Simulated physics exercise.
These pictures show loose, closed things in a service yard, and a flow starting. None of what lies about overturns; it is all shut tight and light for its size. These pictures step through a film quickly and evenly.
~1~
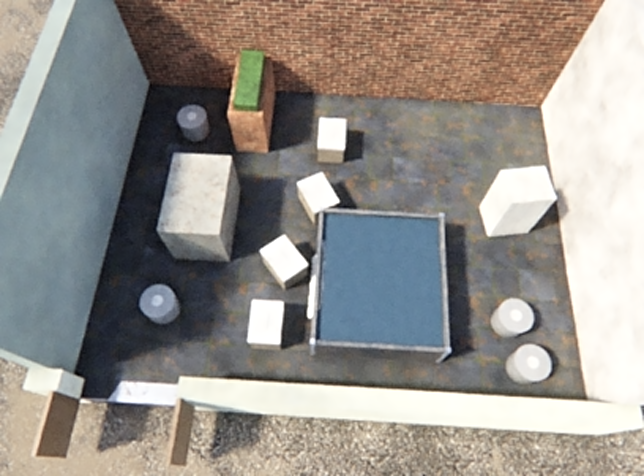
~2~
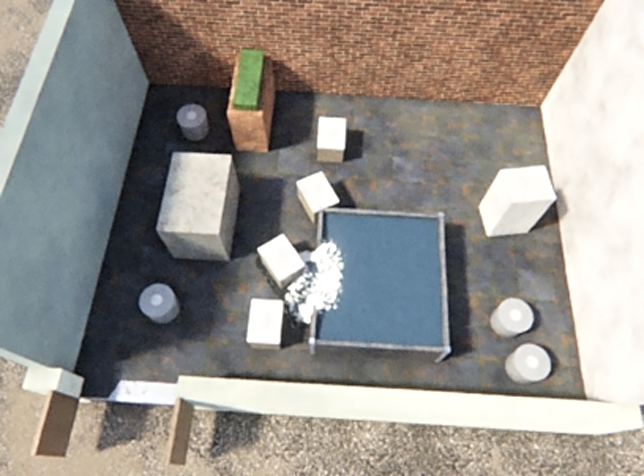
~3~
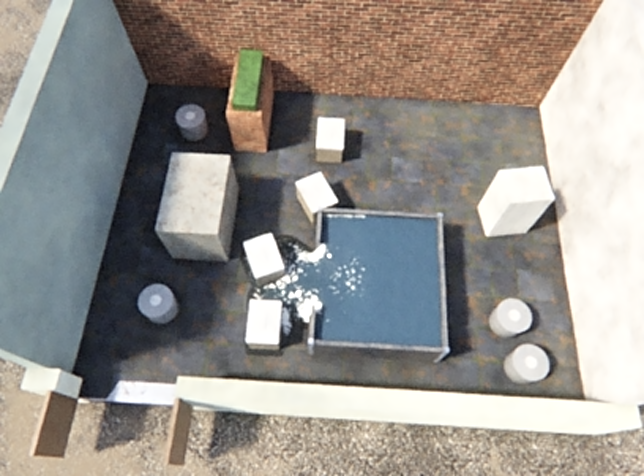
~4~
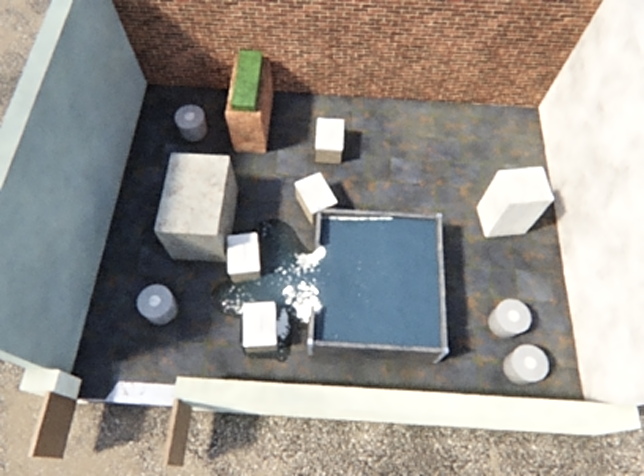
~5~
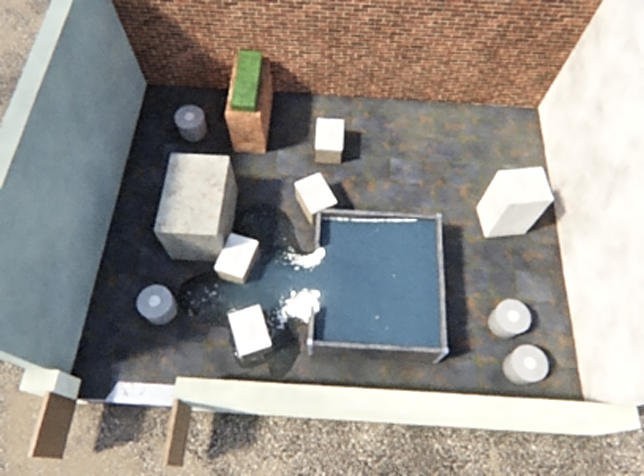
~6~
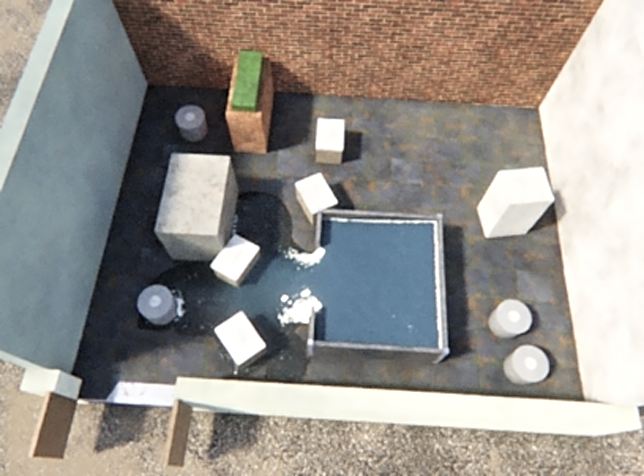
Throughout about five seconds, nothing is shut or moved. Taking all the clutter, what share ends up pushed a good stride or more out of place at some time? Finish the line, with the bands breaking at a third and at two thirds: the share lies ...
The share lies between a third and two thirds.
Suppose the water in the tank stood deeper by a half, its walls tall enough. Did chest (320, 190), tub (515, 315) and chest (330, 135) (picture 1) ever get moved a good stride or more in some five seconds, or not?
Going through them, I'd say never got there, then never got there, then got there.
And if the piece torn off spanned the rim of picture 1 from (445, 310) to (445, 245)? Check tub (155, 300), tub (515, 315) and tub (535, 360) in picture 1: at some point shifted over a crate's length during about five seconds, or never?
In turn: Stayed short, cleared that distance, cleared that distance.
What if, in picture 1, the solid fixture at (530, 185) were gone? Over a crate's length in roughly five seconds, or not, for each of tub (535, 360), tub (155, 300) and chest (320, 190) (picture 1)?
Fell short; went the distance; fell short.
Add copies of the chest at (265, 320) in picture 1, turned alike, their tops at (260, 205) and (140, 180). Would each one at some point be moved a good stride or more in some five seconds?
The first relocated; the second relocated.
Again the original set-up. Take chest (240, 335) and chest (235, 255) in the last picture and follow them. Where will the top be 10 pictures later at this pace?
Roughly (169, 367) for the first, roughly (154, 292) for the second.
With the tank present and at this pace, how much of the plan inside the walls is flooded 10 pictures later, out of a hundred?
My estimate is about 40 per cent.
A moment on, 2 of 8 are well off their spots; 1 afloat.
Next, 3 of 8 are well off their spots; 3 afloat.
Later, 4 of 8 are well off their spots; 2 afloat.
In the end, 4 of 8 are well off their spots, and 4 have been at some point; 0 afloat.
